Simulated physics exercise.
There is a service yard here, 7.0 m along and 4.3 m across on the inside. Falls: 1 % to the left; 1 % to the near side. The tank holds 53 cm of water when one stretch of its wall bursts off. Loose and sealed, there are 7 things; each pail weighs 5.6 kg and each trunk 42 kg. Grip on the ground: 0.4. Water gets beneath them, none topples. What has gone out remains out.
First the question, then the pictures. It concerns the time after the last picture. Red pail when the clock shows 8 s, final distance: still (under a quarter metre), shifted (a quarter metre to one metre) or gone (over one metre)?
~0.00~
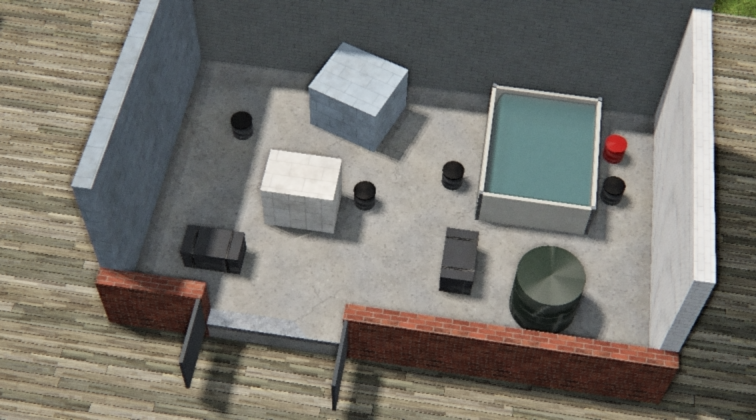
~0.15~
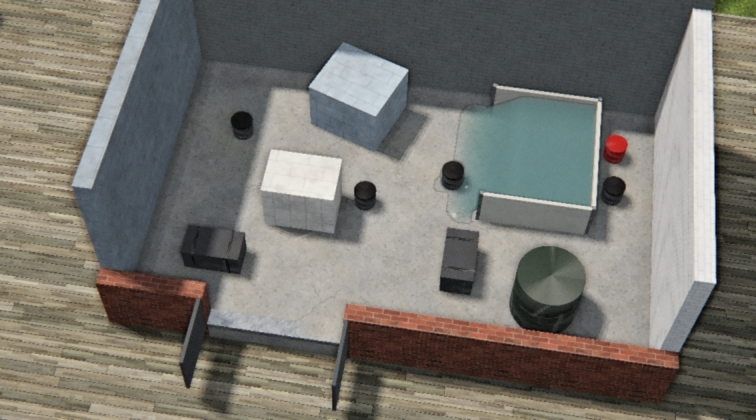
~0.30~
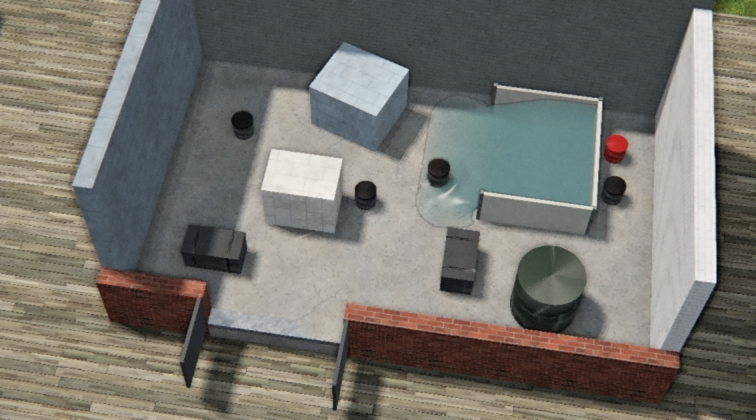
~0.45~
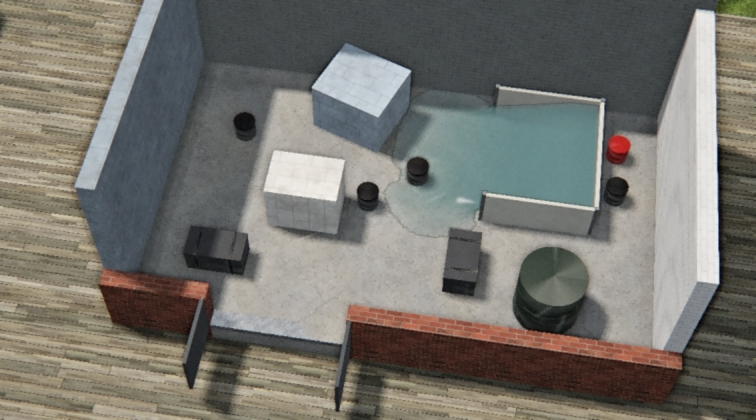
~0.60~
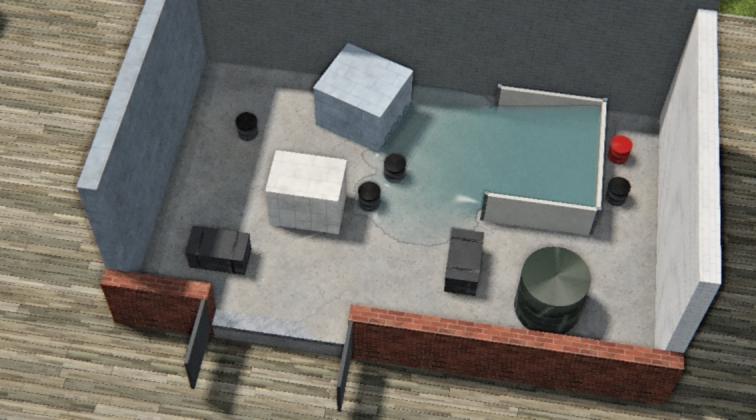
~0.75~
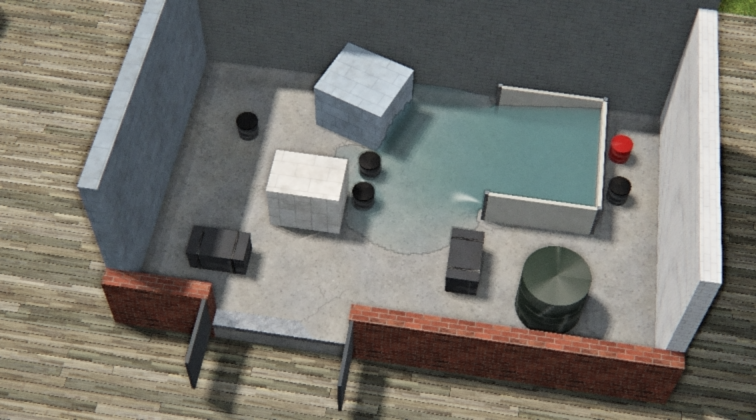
It ends near its start.
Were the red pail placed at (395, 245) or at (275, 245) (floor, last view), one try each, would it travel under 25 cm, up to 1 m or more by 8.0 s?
I'd expect that it gets borne away first and remains where it was second.
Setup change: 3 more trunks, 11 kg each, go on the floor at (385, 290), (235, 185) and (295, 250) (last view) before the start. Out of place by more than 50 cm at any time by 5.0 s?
In turn: More, over, short of it.
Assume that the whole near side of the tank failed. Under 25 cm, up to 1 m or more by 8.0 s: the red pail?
So, for the red pail: It shifts a small amount.
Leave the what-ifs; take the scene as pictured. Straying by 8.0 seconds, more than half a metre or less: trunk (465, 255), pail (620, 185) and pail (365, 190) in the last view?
Item by item, they came out below the mark, below the mark and above the mark.
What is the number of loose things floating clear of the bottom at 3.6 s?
At that instant the tally stands at 2.
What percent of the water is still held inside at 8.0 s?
74 %.
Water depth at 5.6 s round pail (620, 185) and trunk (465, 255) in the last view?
Roughly 2 and 3 cm.
After 1.6 s the red pail is near (623, 144), 0.0 m from its start, aground; 0 of 7 are out; 1 afloat.
After 3.6 s the red pail is near (623, 144), 0.0 m from its start, aground; 0 of 7 are out; 2 afloat.
After 5.6 s the red pail is near (623, 144), 0.0 m from its start, aground; 1 of 7 are out; 1 afloat.
After 8.0 s the red pail is near (623, 144), 0.0 m from its start, aground; 1 of 7 are out; 0 afloat.
